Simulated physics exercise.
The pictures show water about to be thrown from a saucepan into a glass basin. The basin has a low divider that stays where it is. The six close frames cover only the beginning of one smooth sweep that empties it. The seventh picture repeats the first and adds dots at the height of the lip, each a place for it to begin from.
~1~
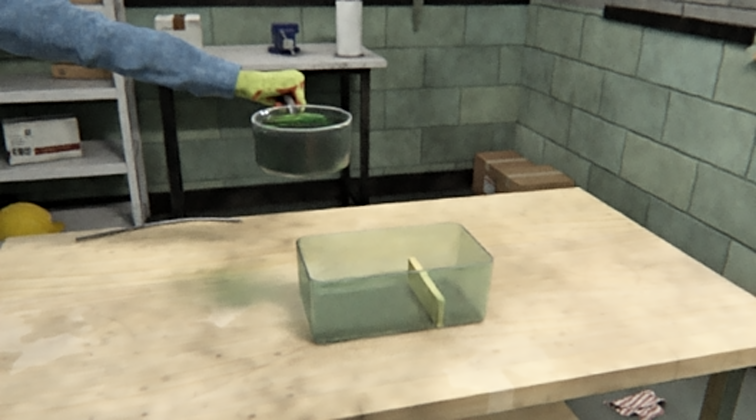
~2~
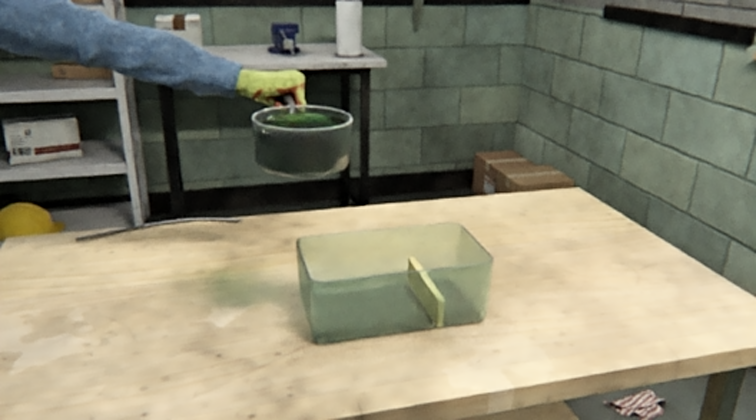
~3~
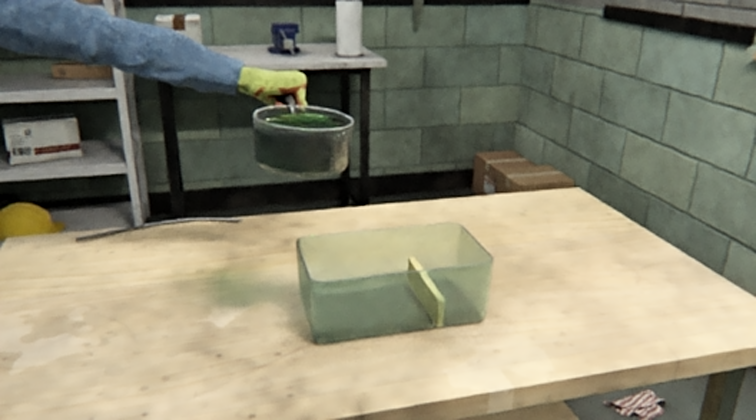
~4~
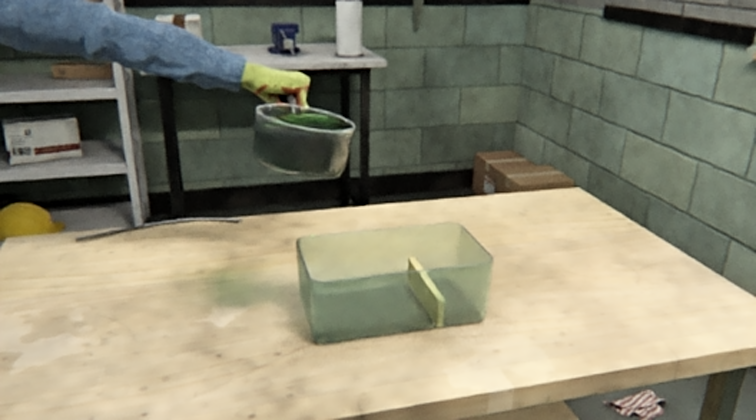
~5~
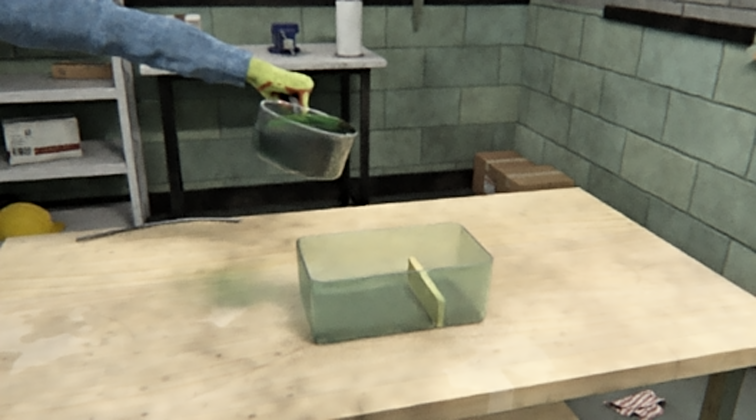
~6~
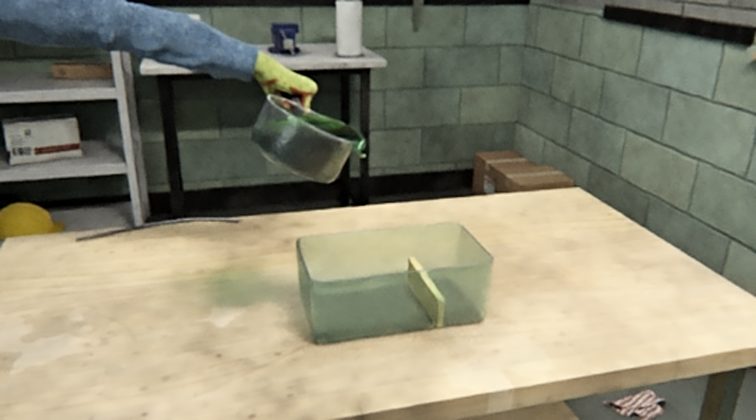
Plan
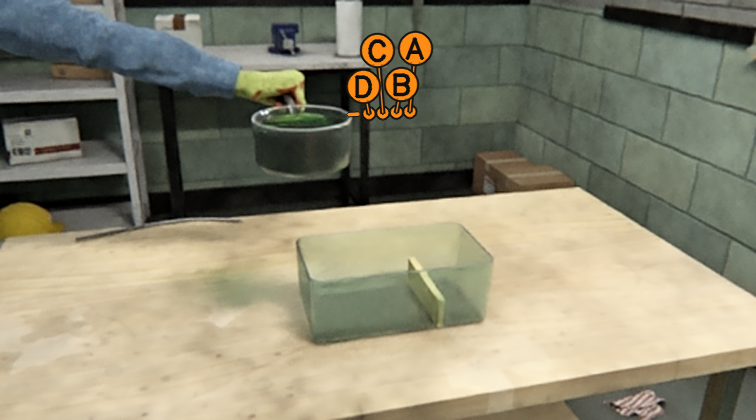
In a tiled workshop, a gloved hand tilts a pan rightward until green-tinged water reaches over its lip.
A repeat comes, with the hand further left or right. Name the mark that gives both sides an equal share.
Use dot C.
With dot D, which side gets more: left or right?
The left side.
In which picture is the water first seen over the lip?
In picture 5.
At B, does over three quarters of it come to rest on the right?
No, it does not.
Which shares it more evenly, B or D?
That would be B.
On the marked copy, A at (409, 111); B at (396, 112); C at (382, 112); D at (369, 113).
For dot A, about 33 % ends left of the wall and 65 % right of it.
For dot B, about 40 % ends left of the wall and 58 % right of it.
For dot C, about 50 % ends left of the wall and 48 % right of it.
For dot D, about 71 % ends left of the wall and 27 % right of it.
